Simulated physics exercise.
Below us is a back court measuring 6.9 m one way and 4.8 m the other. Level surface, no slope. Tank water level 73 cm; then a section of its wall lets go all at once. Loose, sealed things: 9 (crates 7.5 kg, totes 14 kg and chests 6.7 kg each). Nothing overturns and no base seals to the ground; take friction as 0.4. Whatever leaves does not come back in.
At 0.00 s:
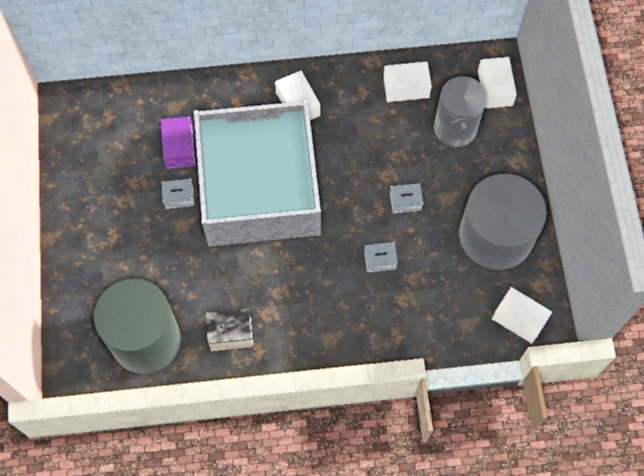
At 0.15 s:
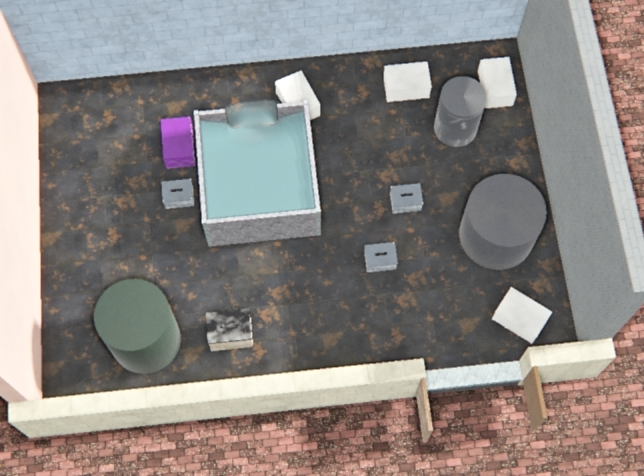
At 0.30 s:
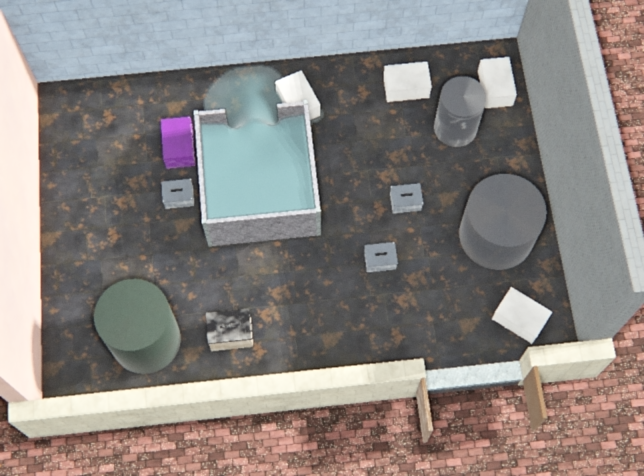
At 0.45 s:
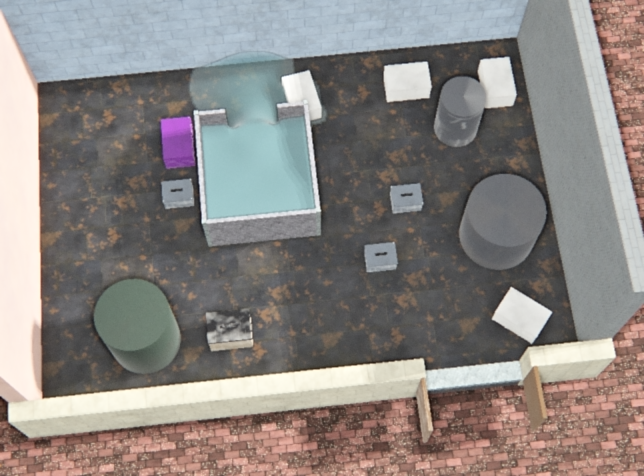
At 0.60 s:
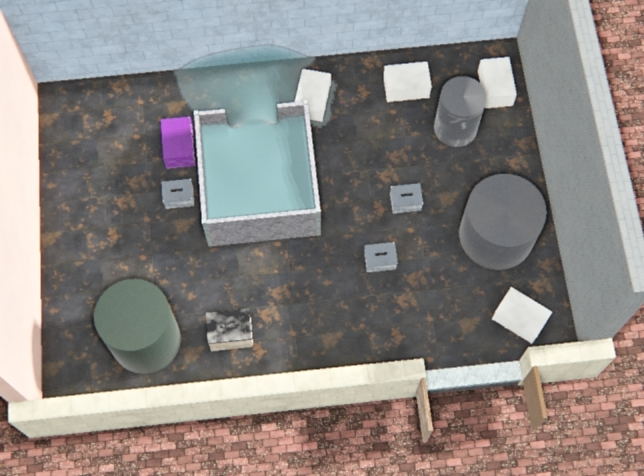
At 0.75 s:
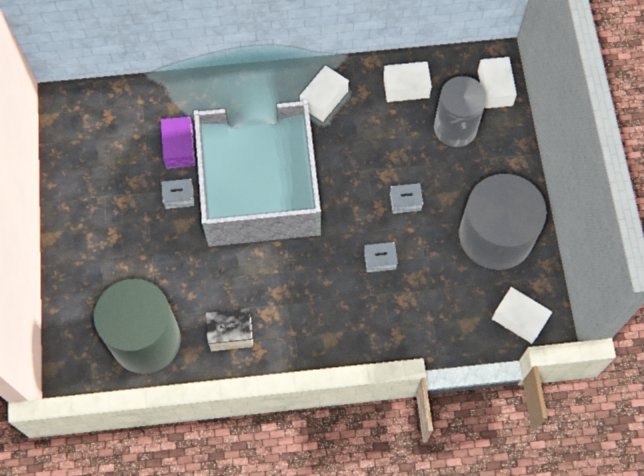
To begin with, a square tank of water stands among boxes and cylinders in a walled court, a purple crate to its left. Water pours through a gap in the tank's far side and fans out to the pale blue wall, then a nearby white box slides a little right, turning.
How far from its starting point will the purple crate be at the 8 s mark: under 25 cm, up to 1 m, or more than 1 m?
It will be under 25 cm from its start.
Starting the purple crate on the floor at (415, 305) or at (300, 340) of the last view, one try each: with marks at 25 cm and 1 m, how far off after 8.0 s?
Try one, it keeps its spot; try two, it covers a moderate distance.
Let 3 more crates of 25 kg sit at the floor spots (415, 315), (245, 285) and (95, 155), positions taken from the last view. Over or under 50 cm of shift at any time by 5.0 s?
Taking them in the order given: Falls short, falls short and exceeds it.
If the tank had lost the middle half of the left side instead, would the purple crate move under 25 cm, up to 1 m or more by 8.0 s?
Afterwards the purple crate is carried a long way.
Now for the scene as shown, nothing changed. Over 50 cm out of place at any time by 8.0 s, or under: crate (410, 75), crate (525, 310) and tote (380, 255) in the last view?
In turn: Over, more, less.
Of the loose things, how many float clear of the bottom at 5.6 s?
I get 2.
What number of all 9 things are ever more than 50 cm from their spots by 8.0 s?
Tally: 5.
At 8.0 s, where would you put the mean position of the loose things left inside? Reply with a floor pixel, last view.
They're centred close to (352, 221).
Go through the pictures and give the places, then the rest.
In the first frame, the purple crate at (177, 138), on the bottom; water covers 2.1 m2; 0 of 9 have shifted.
In the second frame, the purple crate at (177, 138) rests on the ground; water covers 2.6 m2; 0 of 9 have shifted.
In the third frame, the purple crate at (177, 138), on the bottom; 3.2 m2 under water; 0 of 9 have shifted.
In the fourth frame, the purple crate at (177, 138) rests on the ground; water covers 3.7 m2; 1 of 9 have shifted.
In the fifth frame, the purple crate at (177, 138), on the bottom; 3.9 m2 under water; 1 of 9 have shifted.
In the sixth frame, the purple crate at (177, 138), on the bottom; 4.3 m2 under water; 1 of 9 have shifted.
After 1.6 s the purple crate is near (177, 138), 0.0 m from its start, aground; 0 of 9 are out; 0 afloat.
After 3.6 s the purple crate is near (177, 138), 0.0 m from its start, aground; 0 of 9 are out; 2 afloat.
After 5.6 s the purple crate is near (177, 138), 0.0 m from its start, aground; 0 of 9 are out; 2 afloat.
After 8.0 s the purple crate is near (177, 138), 0.0 m from its start, aground; 0 of 9 are out; 5 afloat.
